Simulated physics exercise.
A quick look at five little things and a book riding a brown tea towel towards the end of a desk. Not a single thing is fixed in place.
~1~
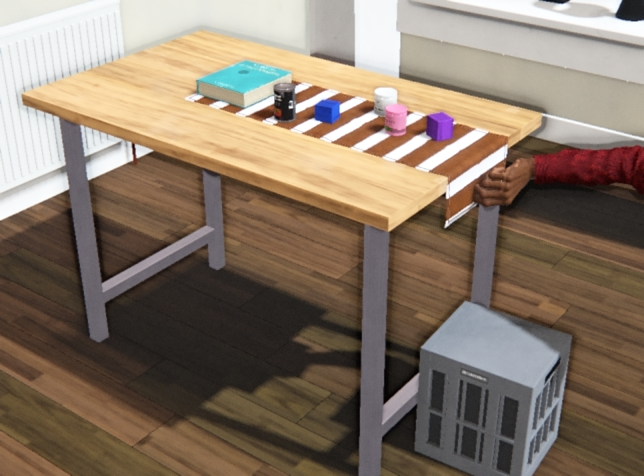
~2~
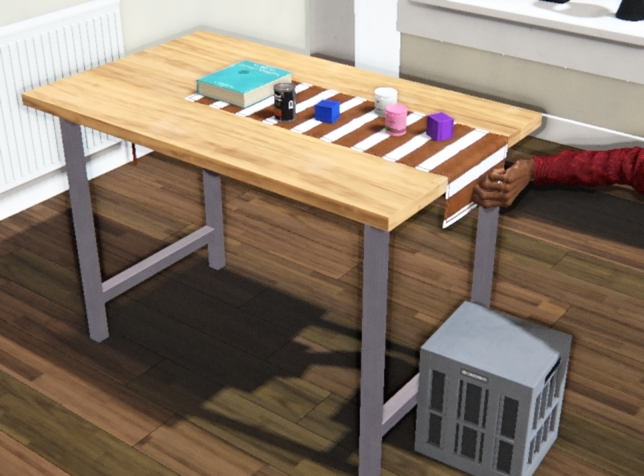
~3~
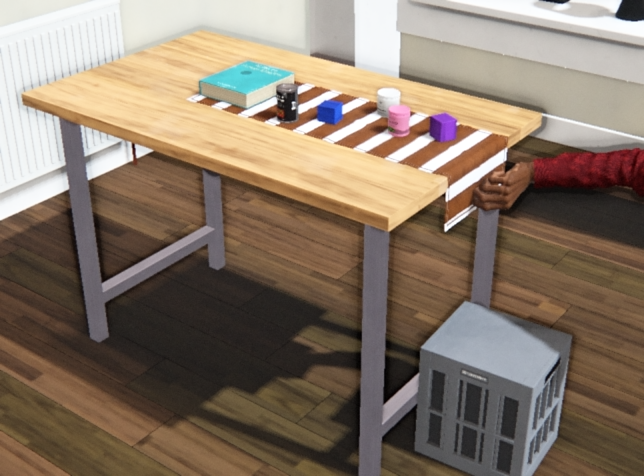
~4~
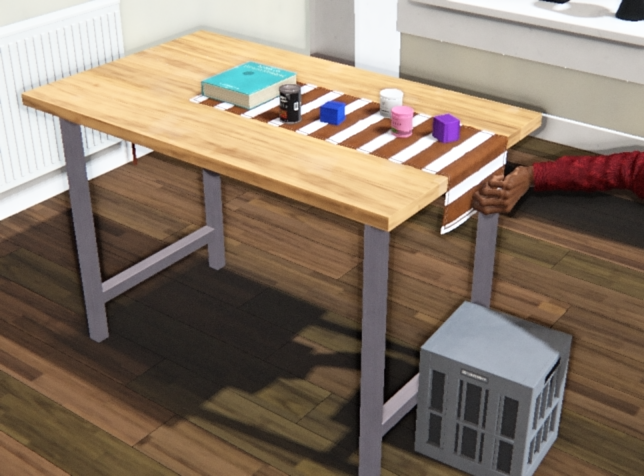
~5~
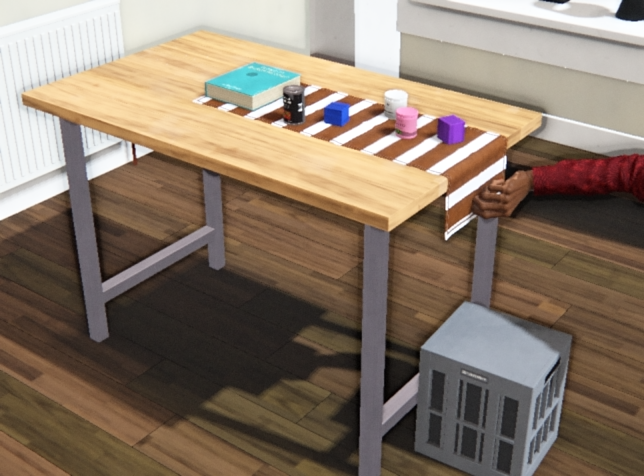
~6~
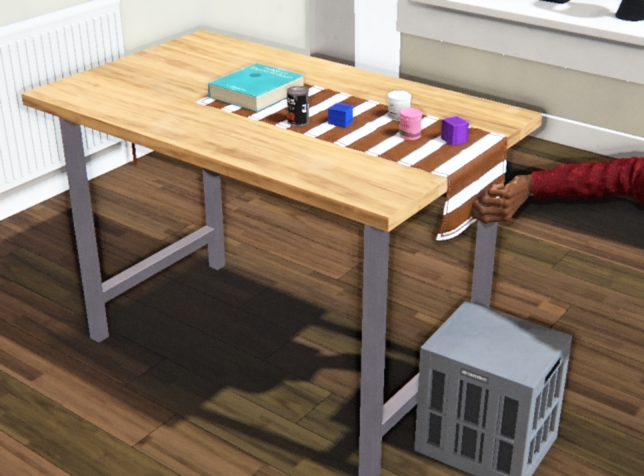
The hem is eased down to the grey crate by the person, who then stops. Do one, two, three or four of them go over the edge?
Three of them do.
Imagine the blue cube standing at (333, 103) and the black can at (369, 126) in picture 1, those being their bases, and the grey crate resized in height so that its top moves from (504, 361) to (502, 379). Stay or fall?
The blue cube ends up still on top and the black can ends up off the top.
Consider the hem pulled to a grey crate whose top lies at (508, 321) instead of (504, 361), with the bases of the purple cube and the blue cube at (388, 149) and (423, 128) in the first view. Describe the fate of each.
The purple cube is lost, the blue cube is lost.
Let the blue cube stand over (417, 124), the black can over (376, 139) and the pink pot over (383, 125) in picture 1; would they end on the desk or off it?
Each in turn: The blue cube goes down, the black can goes down, the pink pot goes down.
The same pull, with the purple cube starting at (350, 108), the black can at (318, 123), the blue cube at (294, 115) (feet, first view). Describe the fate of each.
In the end the purple cube is still on top, the black can is still on top, and the blue cube is still on top.
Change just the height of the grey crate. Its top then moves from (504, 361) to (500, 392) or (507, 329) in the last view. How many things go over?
Numbers: 4; 2.
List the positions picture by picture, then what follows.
Hem (445, 228); purple cube (440, 117); pink pot (396, 108); white pot (386, 91); blue cube (327, 103); black can (285, 86); top of the crate (504, 361), in the first frame.
Hem (443, 228); purple cube (440, 117), in the second frame.
Hem (445, 231); pink pot (400, 109), in the third frame.
Hem (441, 233); white pot (391, 93); top of the crate (504, 361), in the fourth frame.
Hem (446, 240); blue cube (337, 106), in the fifth frame.
Hem (437, 240); purple cube (456, 121); pink pot (411, 112); white pot (399, 95); blue cube (341, 107); black can (298, 90), in the sixth frame.
A little later, hem near (472, 259); all still up.
Next, hem near (469, 317); purple cube and pink pot gone.
When it is over, hem on the crate; purple cube, pink pot and white pot gone. The answer is three.
